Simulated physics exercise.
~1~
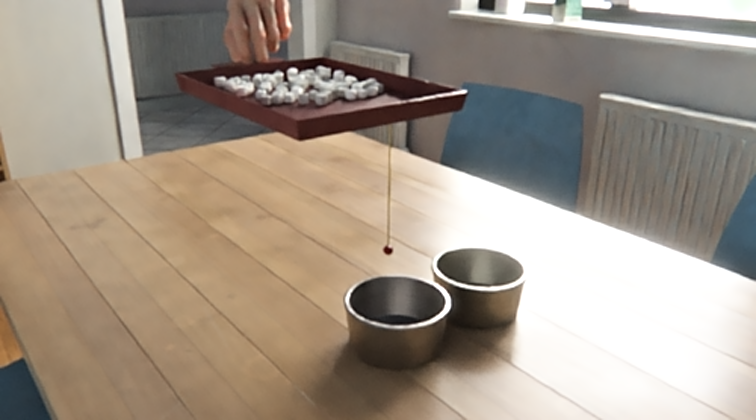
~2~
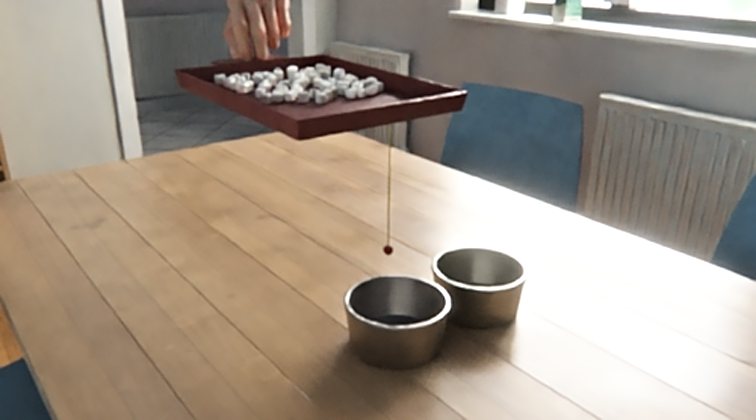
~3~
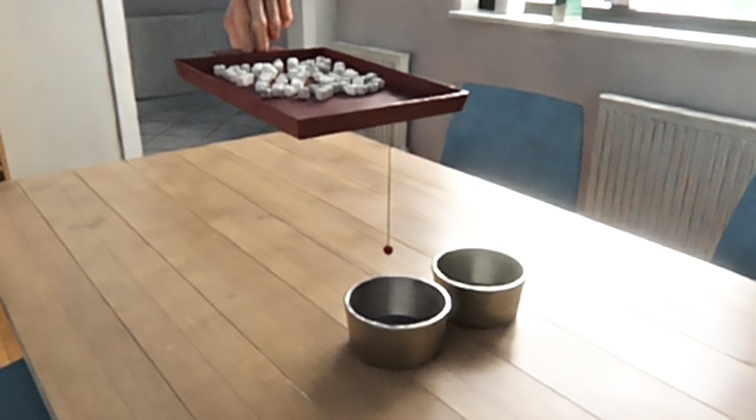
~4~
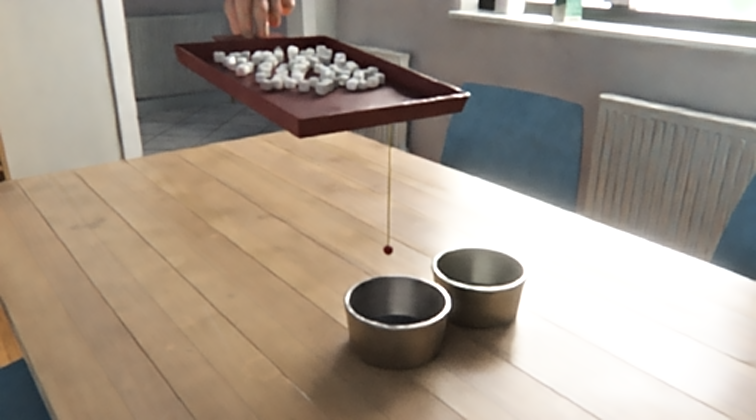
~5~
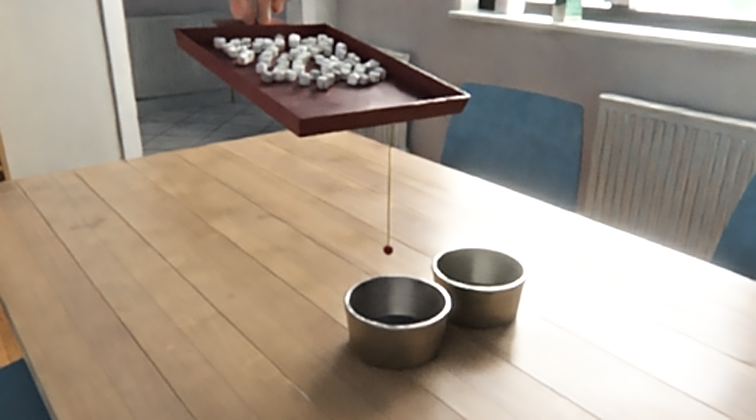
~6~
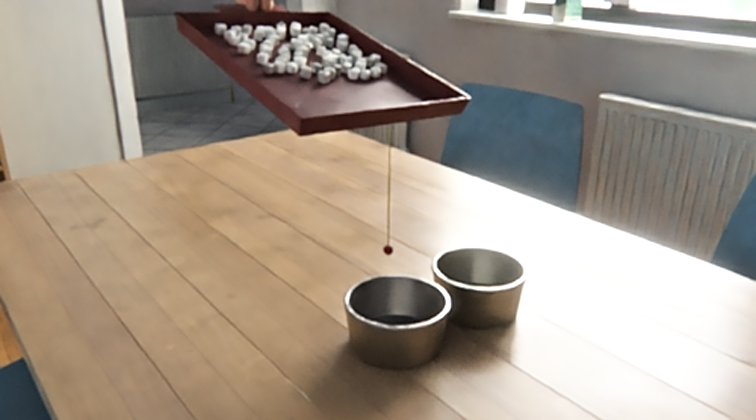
The clip shows a hand raising the far end of a dark red tray of small white cubes above two metal dishes on a wooden table, steepening its slant while a red bead hangs still on a thread.
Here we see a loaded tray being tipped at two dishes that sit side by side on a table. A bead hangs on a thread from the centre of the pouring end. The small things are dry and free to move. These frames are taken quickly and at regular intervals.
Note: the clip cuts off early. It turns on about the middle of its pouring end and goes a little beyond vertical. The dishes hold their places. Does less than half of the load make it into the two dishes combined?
No - more than half does.
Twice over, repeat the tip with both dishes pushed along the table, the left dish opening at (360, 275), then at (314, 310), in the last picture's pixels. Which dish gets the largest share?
Well, first the one further right, then the one further right.
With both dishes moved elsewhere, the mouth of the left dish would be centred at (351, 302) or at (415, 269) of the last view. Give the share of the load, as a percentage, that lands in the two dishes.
In order, 50 % and 60 %.
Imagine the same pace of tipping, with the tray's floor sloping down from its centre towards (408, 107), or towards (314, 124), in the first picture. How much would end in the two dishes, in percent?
In order, some 10 % and some 10 %.
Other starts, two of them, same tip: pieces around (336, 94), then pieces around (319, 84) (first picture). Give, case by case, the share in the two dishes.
Around 80 in a hundred the first time, around 80 in a hundred the second.
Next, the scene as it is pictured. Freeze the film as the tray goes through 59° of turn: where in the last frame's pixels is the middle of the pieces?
Load centre: Approx. (413, 95).
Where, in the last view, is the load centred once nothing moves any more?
Roughly at pixel (470, 307).
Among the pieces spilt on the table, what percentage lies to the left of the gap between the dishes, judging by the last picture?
40 per cent or thereabouts.
Soon, tray tipped steeply; nearly all on the tray; a stray few in the air.
A while on, tray tipped right over; nearly all on the tray; a stray few in the right dish; a stray few outside both; a stray few in the air.
Towards the end, tray tipped past a quarter turn; about a quarter in the left dish; about half in the right dish; about a quarter outside both.
Finally, tray tipped past a quarter turn; about a quarter in the left dish; about half in the right dish; about a quarter outside both.
